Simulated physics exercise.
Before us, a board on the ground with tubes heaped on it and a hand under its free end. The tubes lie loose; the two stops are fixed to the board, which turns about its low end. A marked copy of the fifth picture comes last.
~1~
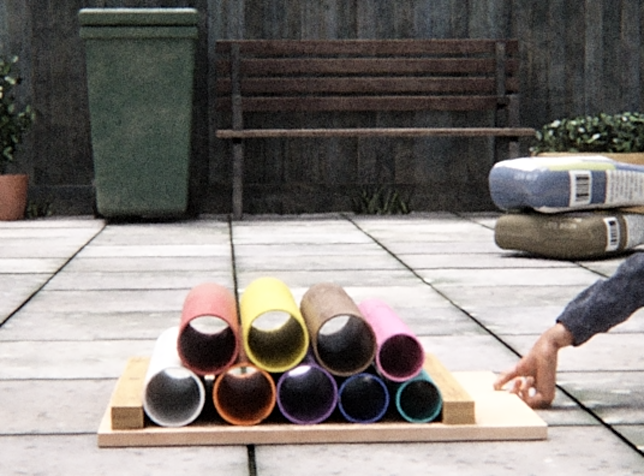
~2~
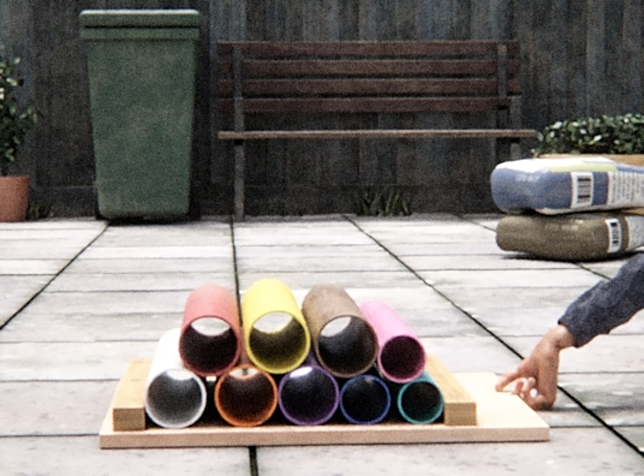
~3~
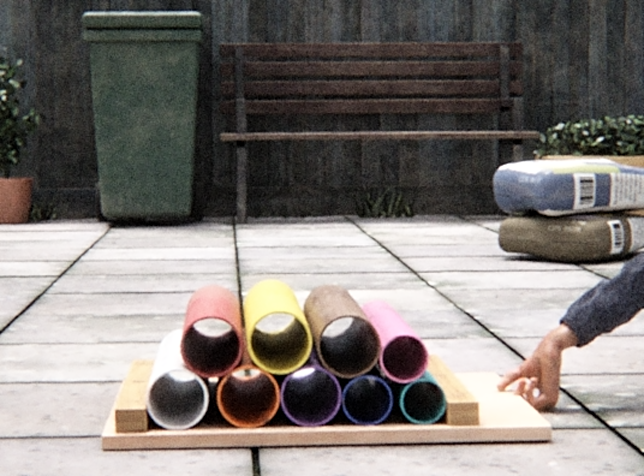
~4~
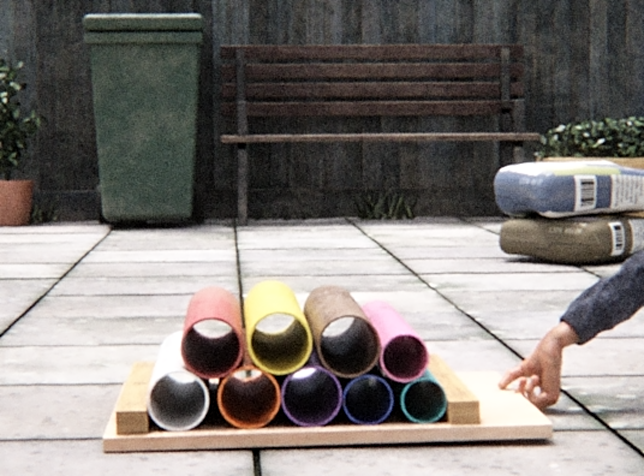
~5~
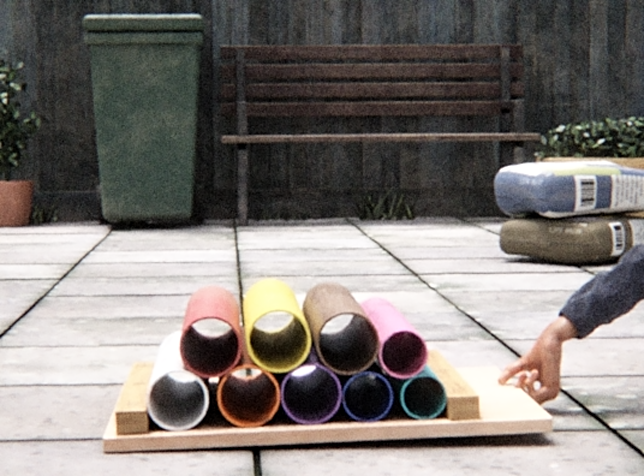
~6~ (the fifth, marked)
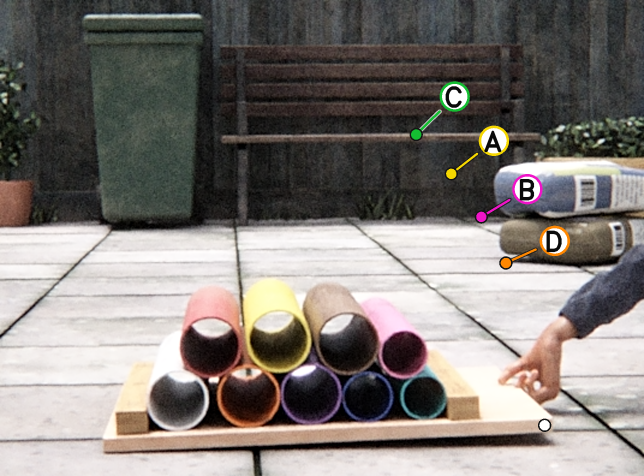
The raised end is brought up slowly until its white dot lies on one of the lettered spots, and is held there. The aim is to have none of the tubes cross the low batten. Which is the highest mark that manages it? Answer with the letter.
The highest mark that will do is D.
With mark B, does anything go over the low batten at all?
At B: Yes.
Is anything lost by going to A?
Yes.
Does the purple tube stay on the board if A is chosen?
The purple tube: Yes.
On the marked copy, A at (451, 174); B at (481, 217); C at (416, 135); D at (506, 263); the white dot at (545, 426).
Following D. Soon after the start, board at 15°.
Later, board at 24°.
In the end, board at 24°, none over the low batten.
As for the rest, A four over the low batten (pink, brown, red, yellow); B two over the low batten (red, yellow); C four over the low batten (pink, brown, red, yellow).
